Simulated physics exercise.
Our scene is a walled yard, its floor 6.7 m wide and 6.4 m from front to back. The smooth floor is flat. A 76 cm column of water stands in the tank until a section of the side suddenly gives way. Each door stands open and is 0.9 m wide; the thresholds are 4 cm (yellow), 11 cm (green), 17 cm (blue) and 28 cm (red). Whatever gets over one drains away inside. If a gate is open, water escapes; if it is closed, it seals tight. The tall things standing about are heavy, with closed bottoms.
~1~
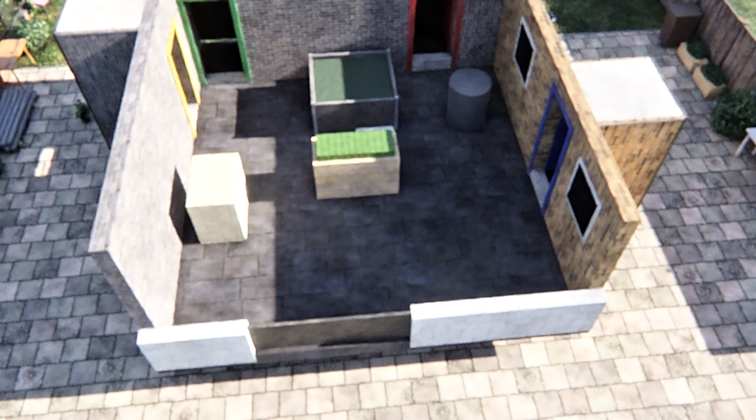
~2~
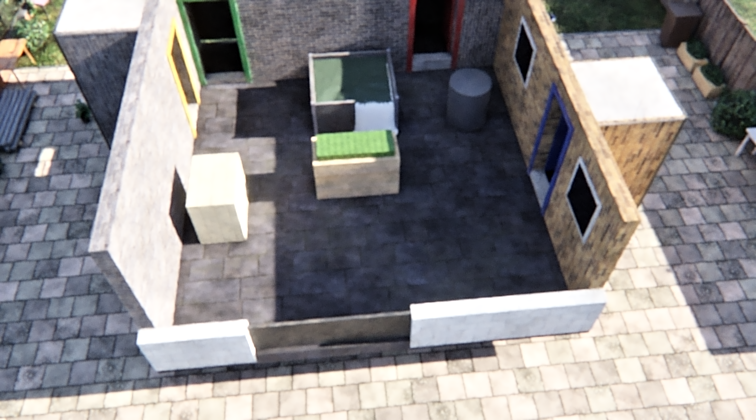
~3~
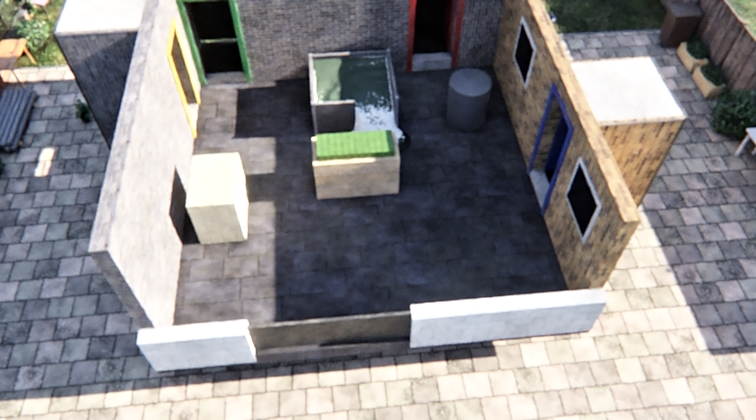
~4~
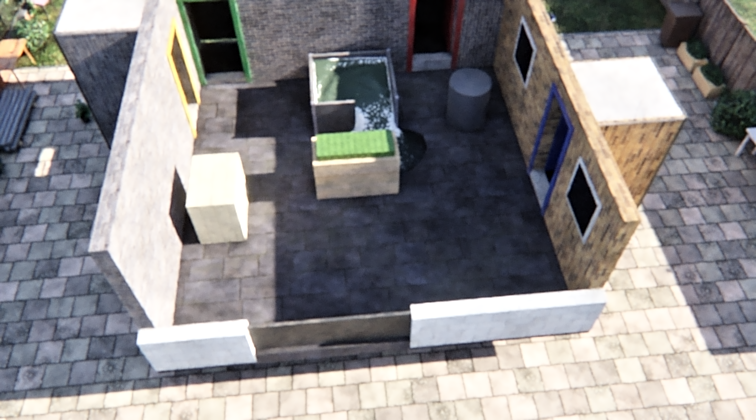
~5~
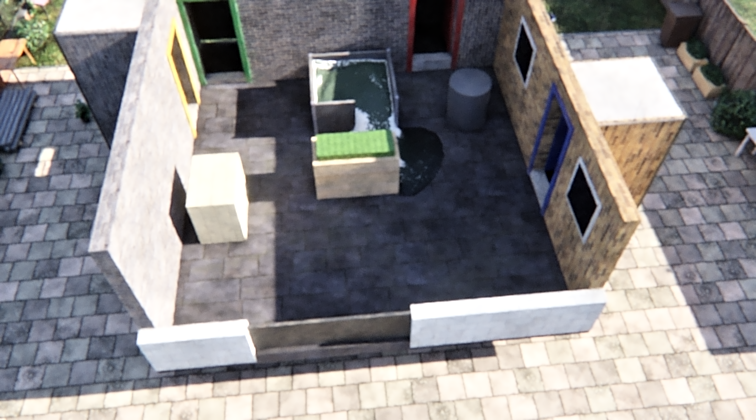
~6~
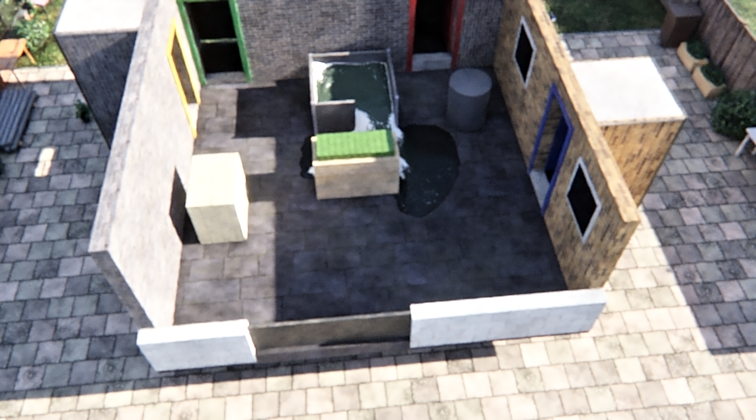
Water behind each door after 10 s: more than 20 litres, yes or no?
Yellow door: Yes; green door: No; blue door: No; red door: No.
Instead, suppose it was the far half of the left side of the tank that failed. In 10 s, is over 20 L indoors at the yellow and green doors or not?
Short answer, against that limit: Yellow overshoots, green overshoots.
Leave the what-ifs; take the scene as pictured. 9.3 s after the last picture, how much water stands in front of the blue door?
4.5 cm or so.
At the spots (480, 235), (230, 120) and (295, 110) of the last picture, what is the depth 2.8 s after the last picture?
First 2 cm, then 2 cm, then 1 cm.
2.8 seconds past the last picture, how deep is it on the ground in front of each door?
Yellow 9 cm, green 10 cm, blue 12 cm, red 0 cm.
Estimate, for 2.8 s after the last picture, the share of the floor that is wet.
Around 50 per cent wet.
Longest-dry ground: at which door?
The red door is last.
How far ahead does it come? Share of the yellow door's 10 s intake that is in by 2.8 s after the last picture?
Roughly 40%.
Then, 0.7 s after the last picture water covers 25 % of the floor and is deepest (46 cm) near (373, 165); yellow door not reached, green door not reached, blue door not reached, red door not reached.
Then, 1.5 s after the last picture water covers 45 % of the floor and is deepest (31 cm) near (382, 165); yellow door 6 cm at the sill, 0 L in, green door not reached, blue door 19 cm at the sill, 4 L in, red door not reached.
Then, 2.8 s after the last picture water covers 50 % of the floor and is deepest (22 cm) near (382, 165); yellow door 9 cm at the sill, 24 L in, green door 10 cm at the sill, 1 L in, blue door 12 cm at the sill, 8 L in, red door not reached.
Then, 5.3 s after the last picture water covers 85 % of the floor and is deepest (12 cm) near (382, 165); yellow door 7 cm at the sill, 49 L in, green door 8 cm at the sill, 4 L in, blue door 7 cm at the sill, 8 L in, red door 2 cm at the sill, 0 L in.
Then, 9.3 s after the last picture water covers 95 % of the floor and is deepest (10 cm) near (185, 223); yellow door 5 cm at the sill, 62 L in, green door 4 cm at the sill, 4 L in, blue door 4 cm at the sill, 8 L in, red door 5 cm at the sill, 0 L in.
